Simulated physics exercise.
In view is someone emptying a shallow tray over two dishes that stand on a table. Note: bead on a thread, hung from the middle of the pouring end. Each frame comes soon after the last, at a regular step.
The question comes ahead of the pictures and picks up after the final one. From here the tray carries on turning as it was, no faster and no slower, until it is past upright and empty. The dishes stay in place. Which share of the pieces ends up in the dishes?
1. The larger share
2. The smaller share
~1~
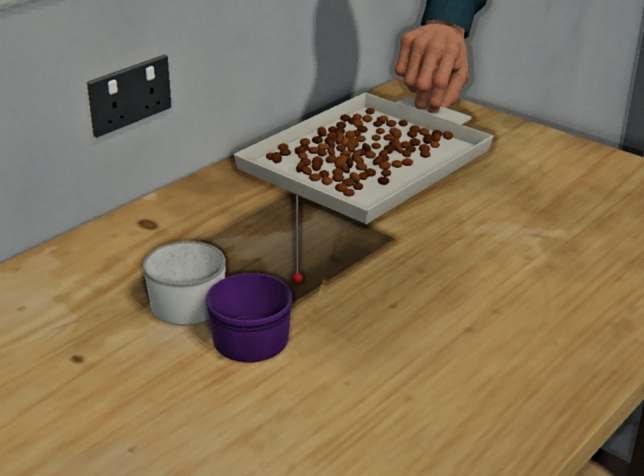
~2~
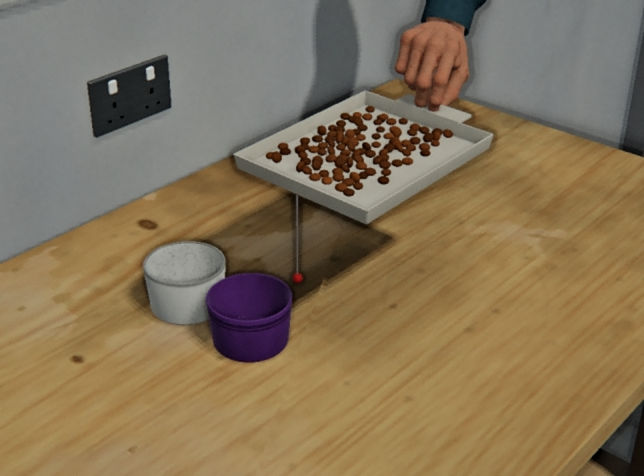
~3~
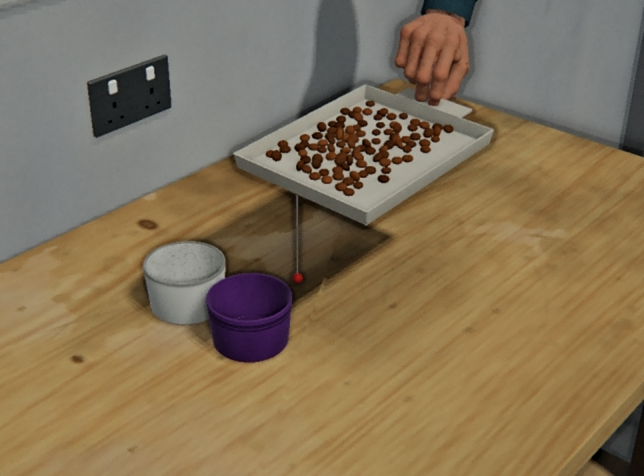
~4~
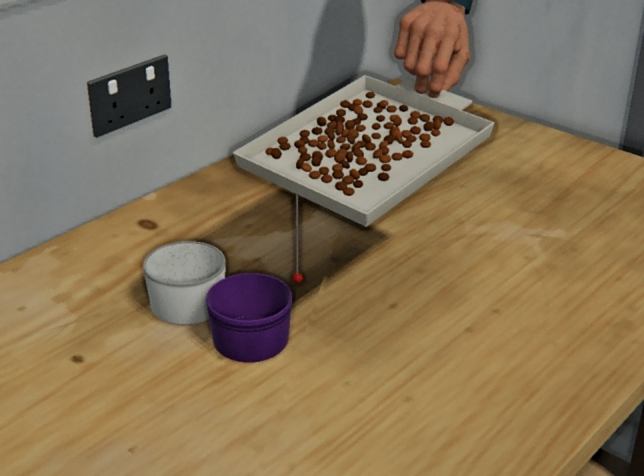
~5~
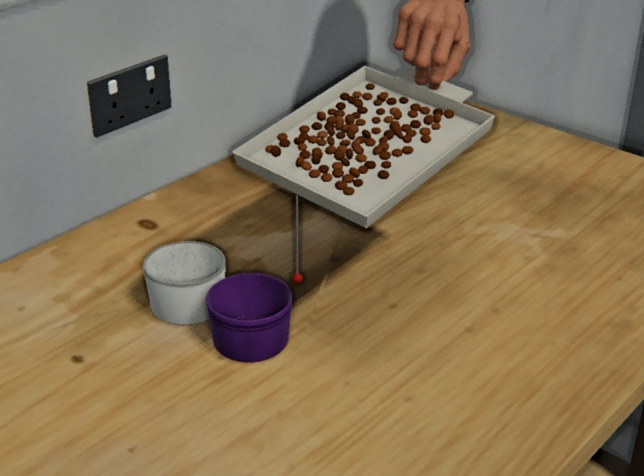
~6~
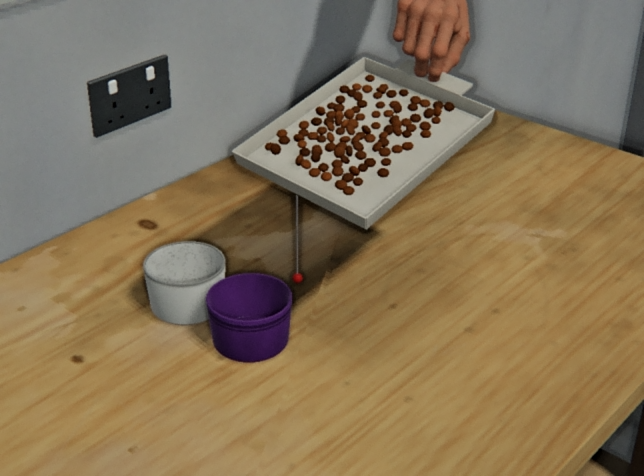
The smaller share (2).
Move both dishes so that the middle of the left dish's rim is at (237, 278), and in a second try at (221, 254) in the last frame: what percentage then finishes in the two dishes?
In the first position around 50 percent, in the second around 0 percent.
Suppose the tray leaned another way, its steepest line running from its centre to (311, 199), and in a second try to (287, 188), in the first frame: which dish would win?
For the first slope the righthand dish, for the second the righthand dish.
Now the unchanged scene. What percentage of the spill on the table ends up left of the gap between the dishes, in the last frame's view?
That comes to about 10 per cent of the pieces.
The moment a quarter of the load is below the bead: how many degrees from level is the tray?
The angle is around 90°.
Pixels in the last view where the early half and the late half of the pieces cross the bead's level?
Early half (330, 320), late half (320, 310).
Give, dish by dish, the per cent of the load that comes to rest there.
For the left dish some 0 %, for the right dish some 10 %.
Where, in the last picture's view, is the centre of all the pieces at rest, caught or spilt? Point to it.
Somewhere close to (325, 375) in the last picture.
Just after the last frame, tray tipped steeply; every one on the tray.
A moment on, tray tipped right over; roughly a quarter on the tray; just a few in the right dish; roughly half outside both; about a tenth in the air.
Further on, tray tipped past a quarter turn; about a tenth in the right dish; almost all outside both.
When it is over, tray tipped past a quarter turn; about a tenth in the right dish; not one in the left dish; almost all outside both.
